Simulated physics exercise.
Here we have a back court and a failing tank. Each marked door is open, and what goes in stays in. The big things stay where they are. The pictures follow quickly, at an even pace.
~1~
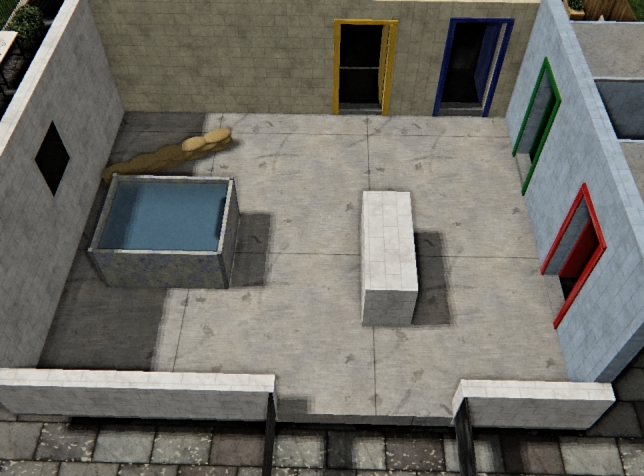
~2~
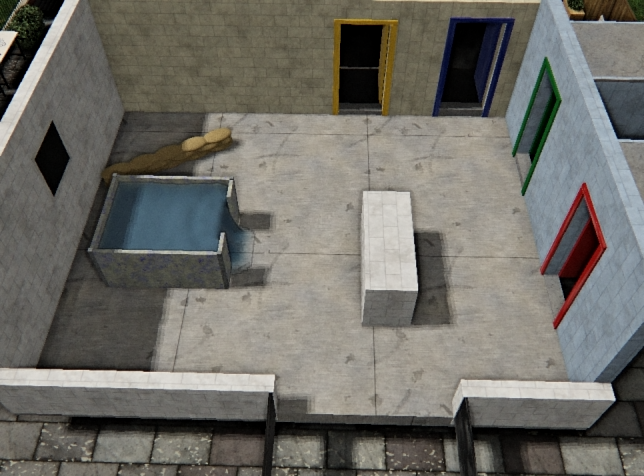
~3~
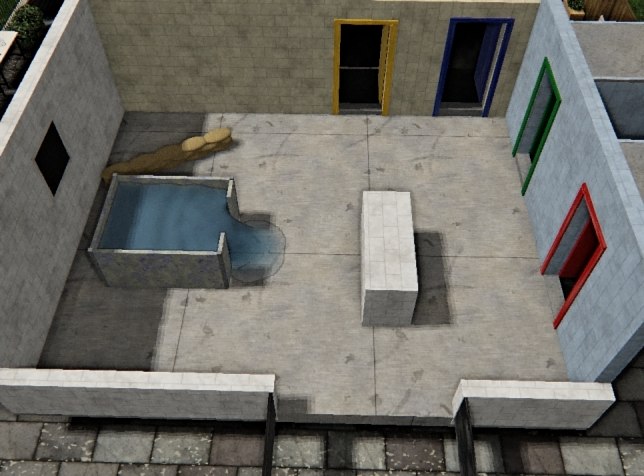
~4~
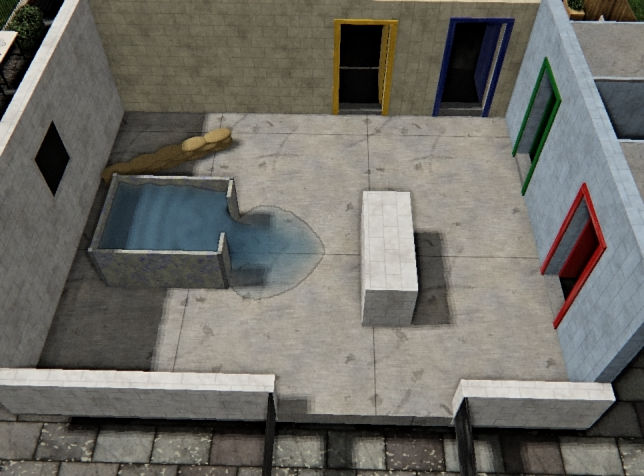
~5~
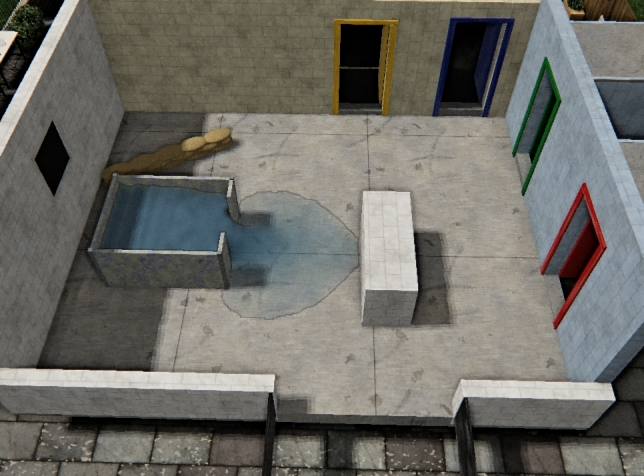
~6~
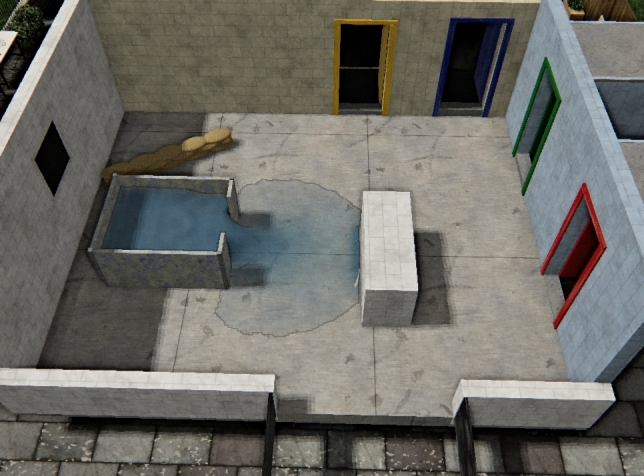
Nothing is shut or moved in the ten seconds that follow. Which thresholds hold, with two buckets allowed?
One by one: The green door admits no more than that; the yellow door admits no more than that; the blue door admits no more than that; the red door admits no more than that.
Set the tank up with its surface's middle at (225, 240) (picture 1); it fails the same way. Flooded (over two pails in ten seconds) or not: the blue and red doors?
One by one: Blue door holds, red door keeps below it.
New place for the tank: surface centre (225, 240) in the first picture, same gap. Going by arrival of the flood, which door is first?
The door marked yellow.
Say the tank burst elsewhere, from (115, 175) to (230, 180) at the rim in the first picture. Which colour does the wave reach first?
The yellow one.
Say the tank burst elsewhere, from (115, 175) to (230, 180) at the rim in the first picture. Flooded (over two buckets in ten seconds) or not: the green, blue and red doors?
Green goes over; blue lets less in; red holds.
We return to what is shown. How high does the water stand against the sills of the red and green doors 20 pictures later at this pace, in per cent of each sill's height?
About 0 and 80 per cent.
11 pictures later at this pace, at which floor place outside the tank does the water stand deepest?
Around (340, 257).
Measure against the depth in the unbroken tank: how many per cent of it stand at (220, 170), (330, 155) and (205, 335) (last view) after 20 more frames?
In turn 0, 2 and 0 in a hundred.
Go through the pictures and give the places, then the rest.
The tank at (166, 216) is whole and still, in the first frame.
The front is at (244, 230), out from the gap at (229, 240), in the second frame.
Water pours out at (229, 240) and has run to (278, 234), in the third frame.
Water pours out at (229, 240) and has run to (319, 245), in the fourth frame.
Water pours out at (229, 240) and has run to (357, 243), in the fifth frame.
Water pours out at (229, 240) and has run to a hidden place, in the sixth frame.
A moment on, water covers 25 % of the floor; the green door not reached, the yellow door not reached, the blue door not reached, the red door not reached.
Next, water covers 40 % of the floor; the green door wet at the sill, nothing in, the yellow door wet at the sill, nothing in, the blue door wet at the sill, nothing in, the red door not reached.
Then, water covers 40 % of the floor; the green door wet at the sill, nothing in, the yellow door wet at the sill, nothing in, the blue door wet at the sill, nothing in, the red door not reached.
Later, water covers 60 % of the floor; the green door wet at the sill, nothing in, the yellow door under two buckets in, the blue door under two buckets in, the red door wet at the sill, nothing in.
In the end, water covers 85 % of the floor; the green door wet at the sill, nothing in, the yellow door under two buckets in, the blue door under two buckets in, the red door wet at the sill, nothing in.
